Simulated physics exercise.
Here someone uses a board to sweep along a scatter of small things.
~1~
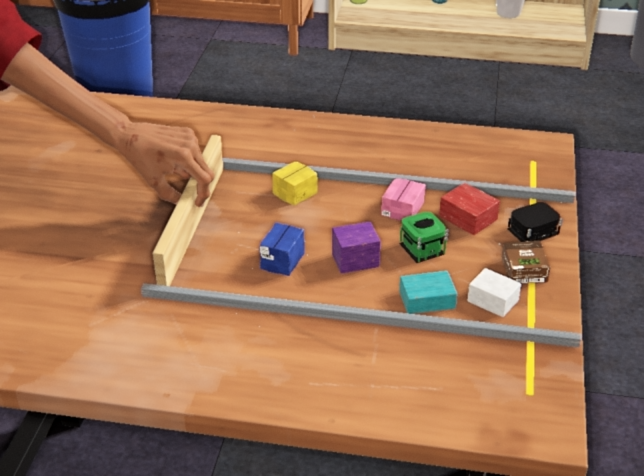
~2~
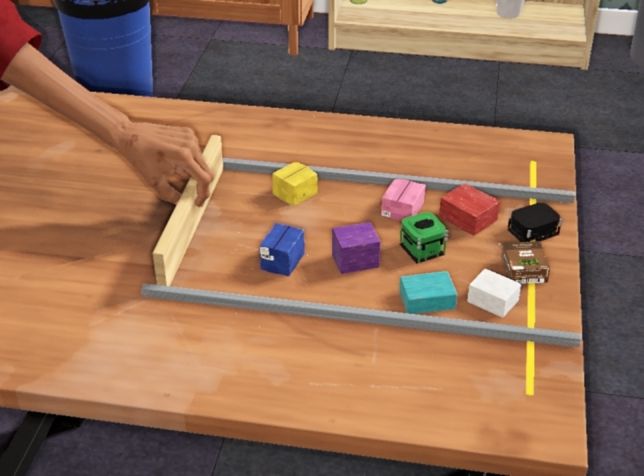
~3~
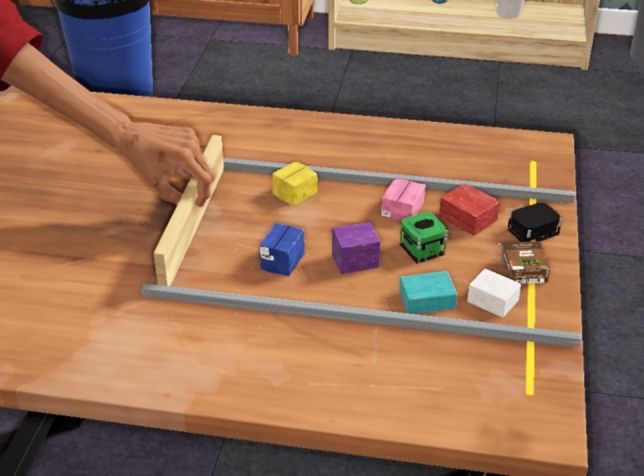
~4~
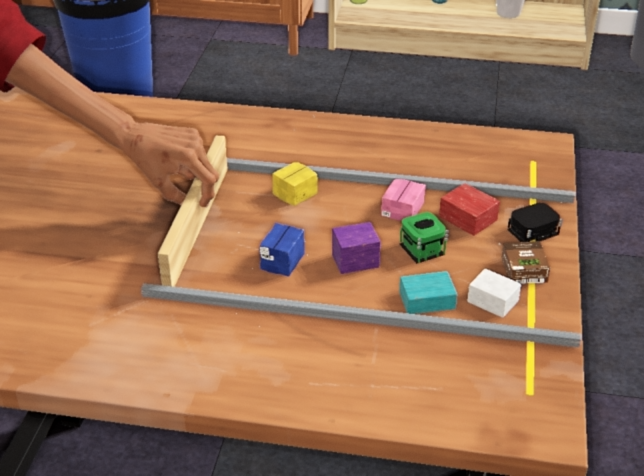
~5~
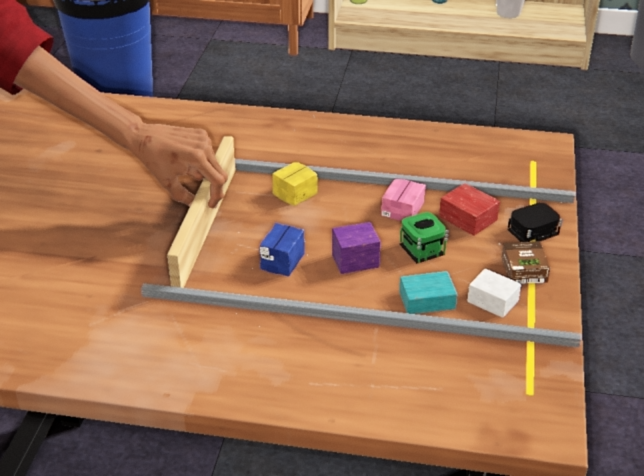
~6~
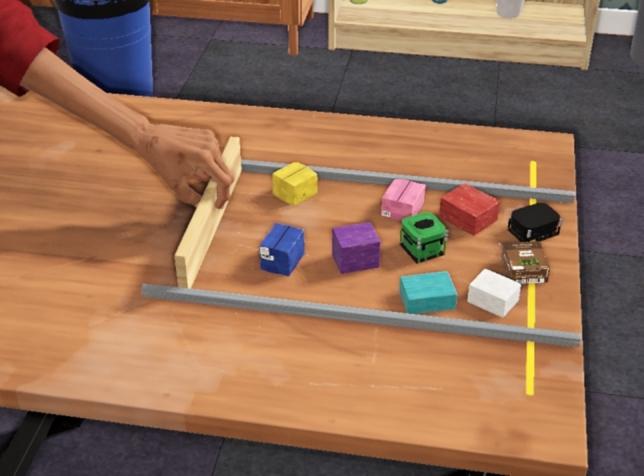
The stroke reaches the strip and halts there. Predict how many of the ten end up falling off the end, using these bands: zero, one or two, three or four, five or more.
The count that falls off the end is five or more.
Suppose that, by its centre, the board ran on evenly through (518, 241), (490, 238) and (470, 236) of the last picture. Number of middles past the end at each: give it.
In order: 4, 2, 1.
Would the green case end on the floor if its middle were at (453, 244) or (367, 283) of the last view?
Order of tries: On, on.
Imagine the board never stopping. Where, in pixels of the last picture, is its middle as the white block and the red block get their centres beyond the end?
Middle approx. at (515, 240), then approx. at (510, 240).
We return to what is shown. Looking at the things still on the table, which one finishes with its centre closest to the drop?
That's the pink box.
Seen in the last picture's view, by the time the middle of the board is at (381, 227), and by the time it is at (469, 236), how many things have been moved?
By then 6, and later 10.
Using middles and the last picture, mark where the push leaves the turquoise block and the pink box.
I'd put one close to (557, 313) and the other close to (567, 223).
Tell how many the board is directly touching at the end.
Number: 4.
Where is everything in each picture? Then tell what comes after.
The first picture shows black case (534, 224); brown box (525, 262); white block (494, 292); board (191, 208); tape (532, 261).
The second picture shows brown box (525, 262); yellow box (295, 184).
The third picture shows white block (494, 293); pink box (403, 200).
The fourth picture shows black case (534, 224); blue box (282, 249).
The fifth picture shows brown box (525, 262); turquoise block (428, 293).
The sixth picture shows black case (534, 224); brown box (525, 262); white block (494, 293); board (211, 210); tape (532, 261).
Soon after, none off yet; black case at rest near (534, 224); brown box at rest near (525, 262); white block at rest near (494, 293).
At rest, the number that fall off is five or more; fallen, purple block, red block, white block, brown box and black case.
